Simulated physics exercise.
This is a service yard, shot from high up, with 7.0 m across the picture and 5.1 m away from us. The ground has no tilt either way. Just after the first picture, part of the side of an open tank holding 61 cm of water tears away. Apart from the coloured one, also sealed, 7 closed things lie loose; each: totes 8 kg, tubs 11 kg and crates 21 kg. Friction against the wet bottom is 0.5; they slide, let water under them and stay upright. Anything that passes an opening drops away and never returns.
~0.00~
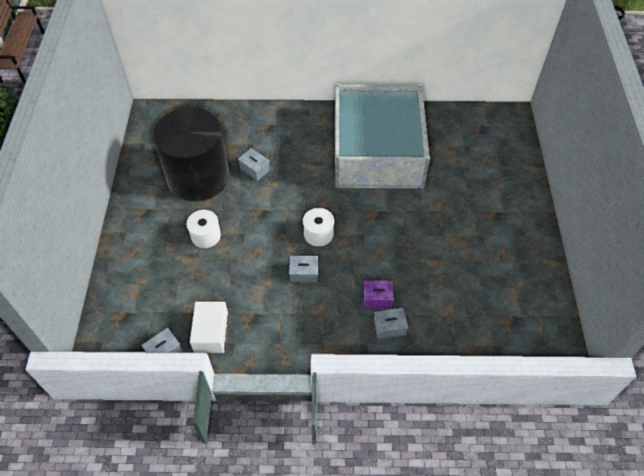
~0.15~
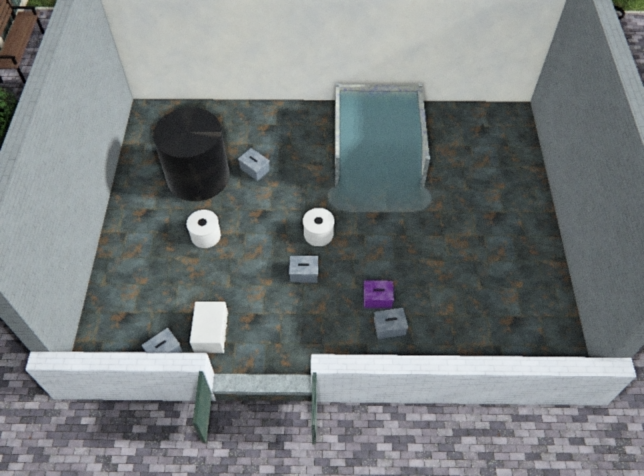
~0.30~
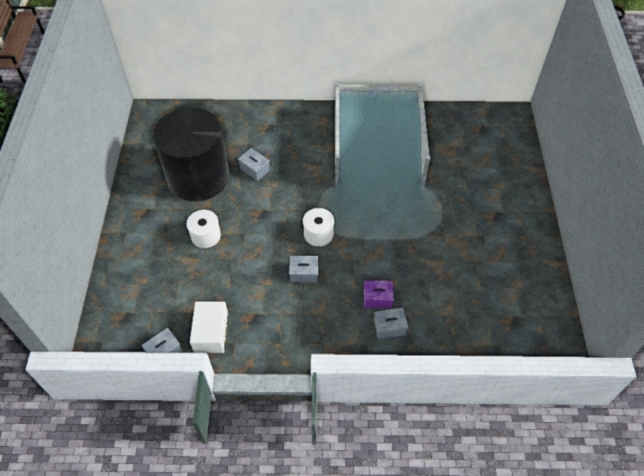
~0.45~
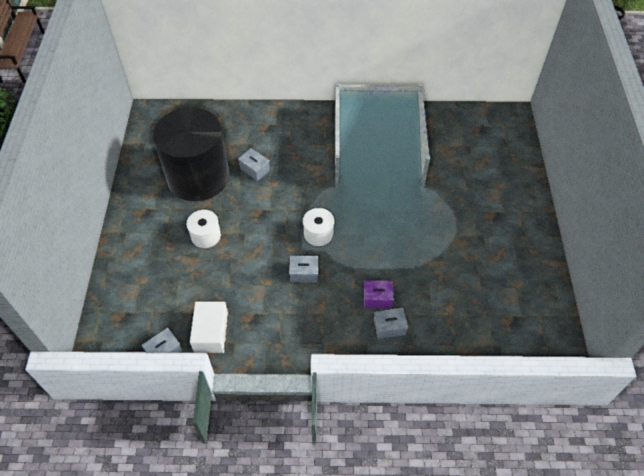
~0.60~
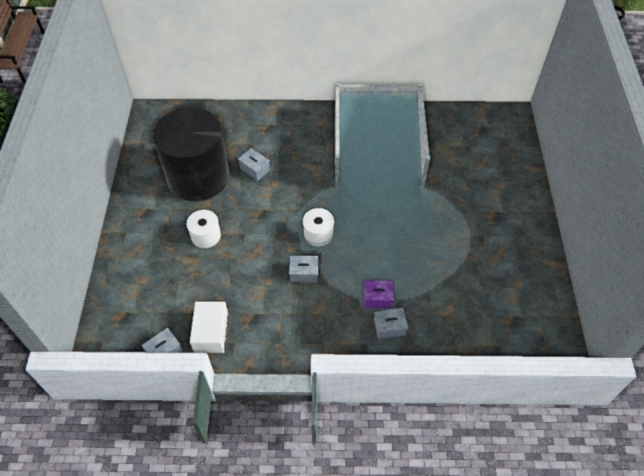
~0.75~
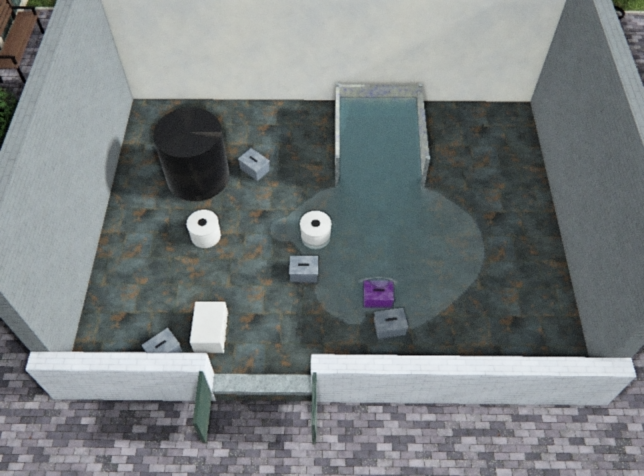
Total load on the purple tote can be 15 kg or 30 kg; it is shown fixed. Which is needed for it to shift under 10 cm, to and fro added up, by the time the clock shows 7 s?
Outcome: Both fail.
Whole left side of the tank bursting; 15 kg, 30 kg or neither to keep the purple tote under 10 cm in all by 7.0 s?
Note: Low mass sufficient.
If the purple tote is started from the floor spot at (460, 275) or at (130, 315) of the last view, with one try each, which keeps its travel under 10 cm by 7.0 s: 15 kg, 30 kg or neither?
At the first place you need the bigger mass, and at the second the small mass does it.
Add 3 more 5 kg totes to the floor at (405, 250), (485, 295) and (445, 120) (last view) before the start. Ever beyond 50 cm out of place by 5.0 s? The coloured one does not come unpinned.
Beyond it, beyond it, within it.
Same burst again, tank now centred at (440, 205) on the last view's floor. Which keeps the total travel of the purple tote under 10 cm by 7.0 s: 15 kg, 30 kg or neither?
Then only the heavier mass works.
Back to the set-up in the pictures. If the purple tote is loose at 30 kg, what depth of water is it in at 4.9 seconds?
About 5 cm.
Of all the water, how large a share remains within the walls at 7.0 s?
Somewhere near 76 percent, give or take.
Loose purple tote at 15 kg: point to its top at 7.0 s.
Near (288, 348).
After 1.4 s the purple tote would be 73 cm from its start with 15 kg and 36 cm from its start with 30 kg; 10 cm of water round it then.
After 3.1 s the purple tote would be 128 cm from its start with 15 kg and 64 cm from its start with 30 kg; 12 cm of water round it then.
After 4.9 s the purple tote would be 151 cm from its start with 15 kg and 64 cm from its start with 30 kg; 5 cm of water round it then.
After 7.0 s the purple tote would be 151 cm from its start with 15 kg and 64 cm from its start with 30 kg; 4 cm of water round it then.
